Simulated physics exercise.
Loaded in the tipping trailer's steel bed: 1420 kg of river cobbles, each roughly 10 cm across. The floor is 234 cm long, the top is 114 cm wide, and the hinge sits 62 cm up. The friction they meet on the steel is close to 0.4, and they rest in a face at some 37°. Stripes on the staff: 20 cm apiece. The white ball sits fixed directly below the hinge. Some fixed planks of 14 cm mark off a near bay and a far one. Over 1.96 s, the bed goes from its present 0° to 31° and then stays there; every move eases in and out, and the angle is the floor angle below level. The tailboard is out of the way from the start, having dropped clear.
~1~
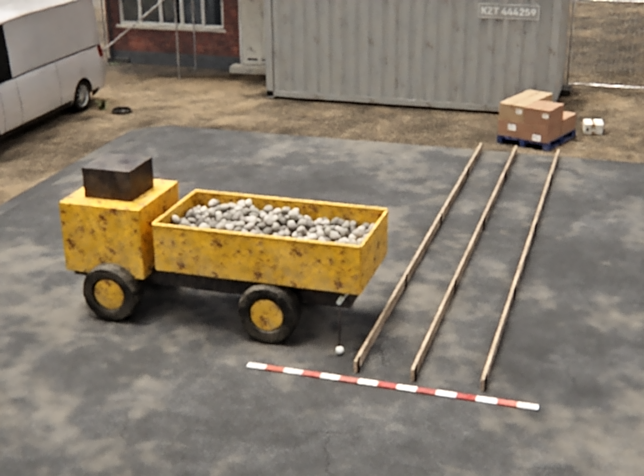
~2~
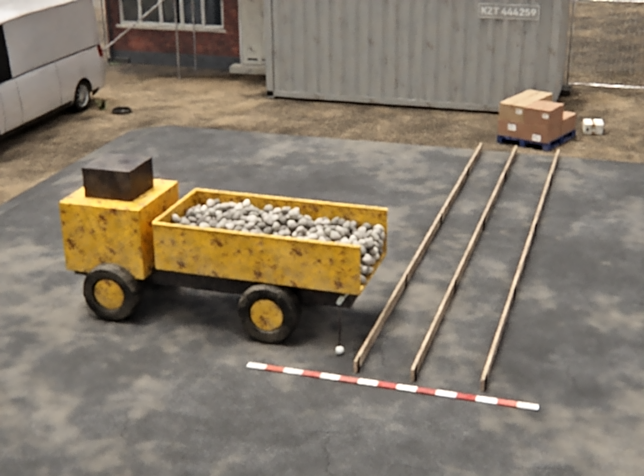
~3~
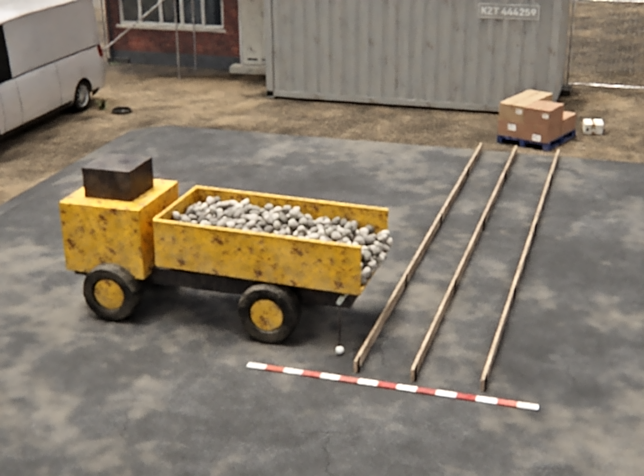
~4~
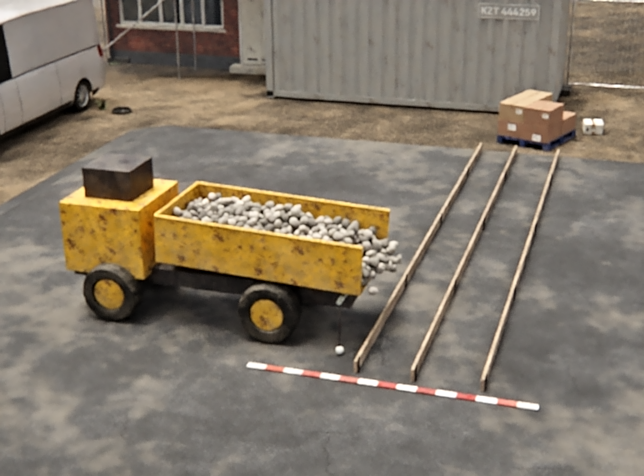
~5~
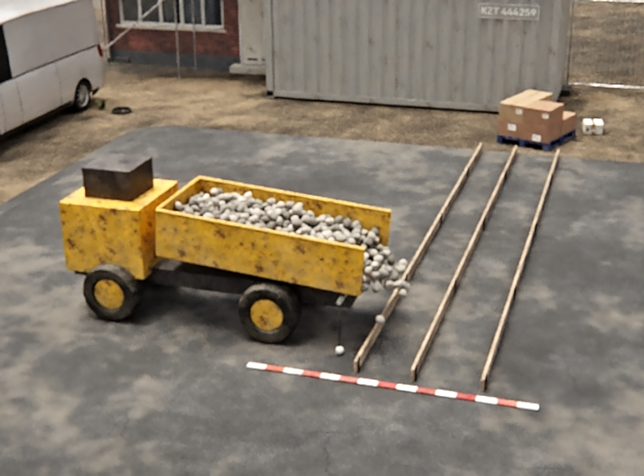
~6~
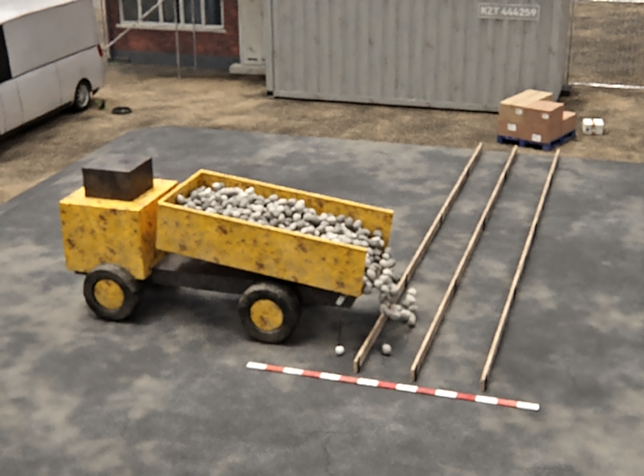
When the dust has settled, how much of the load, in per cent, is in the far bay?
40 %.
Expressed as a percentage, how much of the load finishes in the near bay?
Around 45 per cent of the load ends up there.
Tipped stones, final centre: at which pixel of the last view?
Look at roughly (423, 326).
A little later the floor is at 26°; 83 % in the bed, 16 % in the near bay; the foremost stones are at (425, 334).
Then the floor is at 31°; 56 % in the bed, 1 % short of the bays, 39 % in the near bay, 5 % in the far bay; the foremost stones are at (465, 346).
Later still the floor is at 31°; 36 % in the bed, 2 % short of the bays, 45 % in the near bay, 17 % in the far bay; the foremost stones are at (490, 340).
In the end the floor is at 31°; 0 % in the bed, 12 % short of the bays, 46 % in the near bay, 40 % in the far bay, 3 % past the last board; the foremost stones are at (548, 349).
